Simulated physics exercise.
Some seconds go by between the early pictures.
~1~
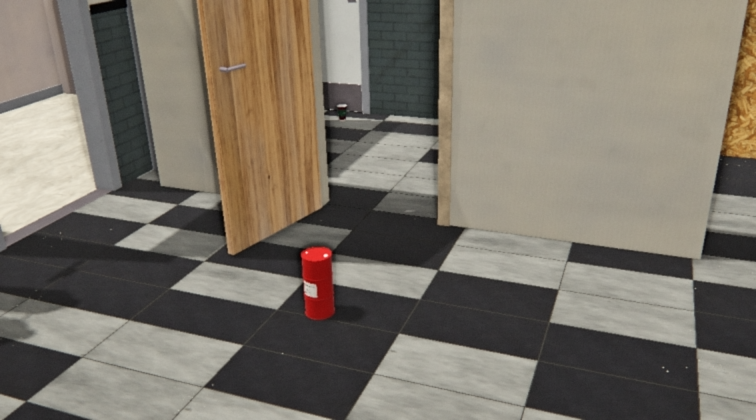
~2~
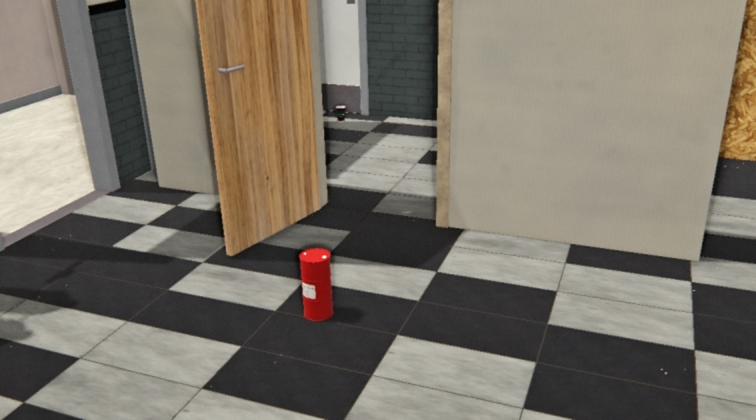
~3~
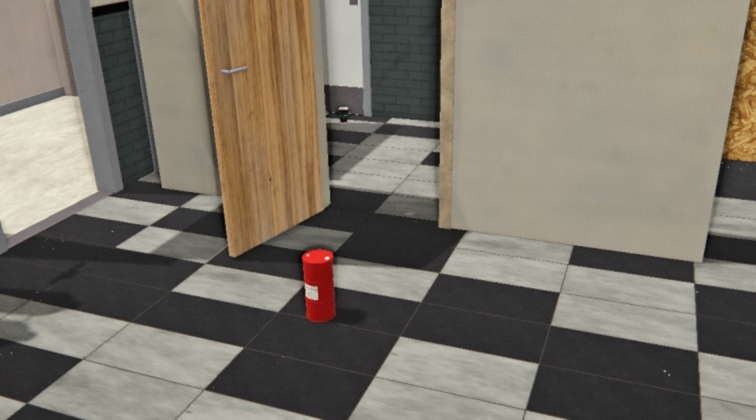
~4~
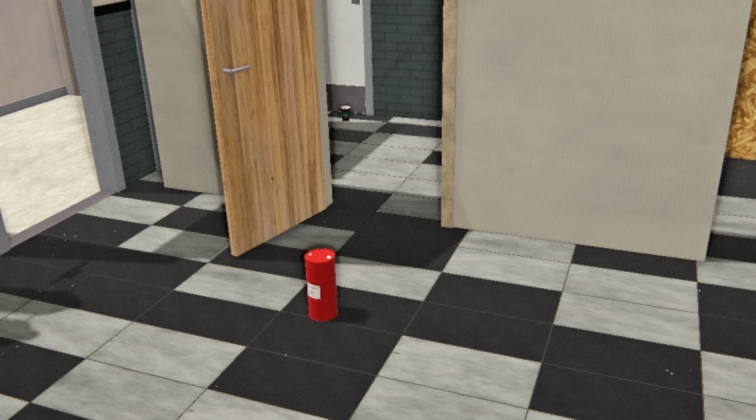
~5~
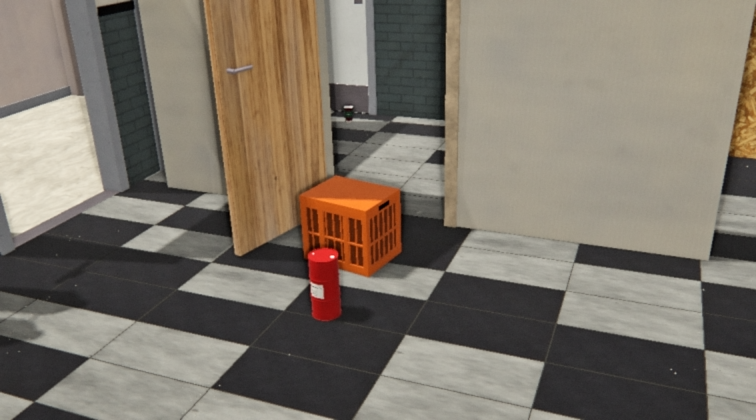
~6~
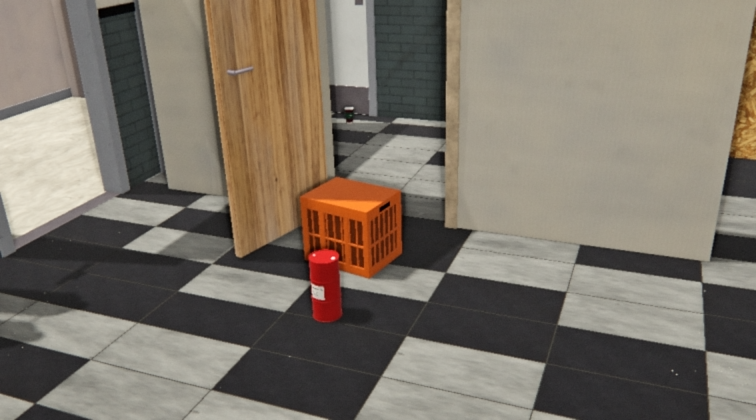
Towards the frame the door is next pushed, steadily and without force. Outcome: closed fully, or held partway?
I expect the door will not meet its frame.
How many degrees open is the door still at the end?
Roughly 75°.
Then, 0.60 s after the last picture, door at 96°.
Then, 1.00 s after the last picture, door at 83°.
At rest, door at 76°; both in place. Seen from the same camera at the end, orange chest near (354, 226).
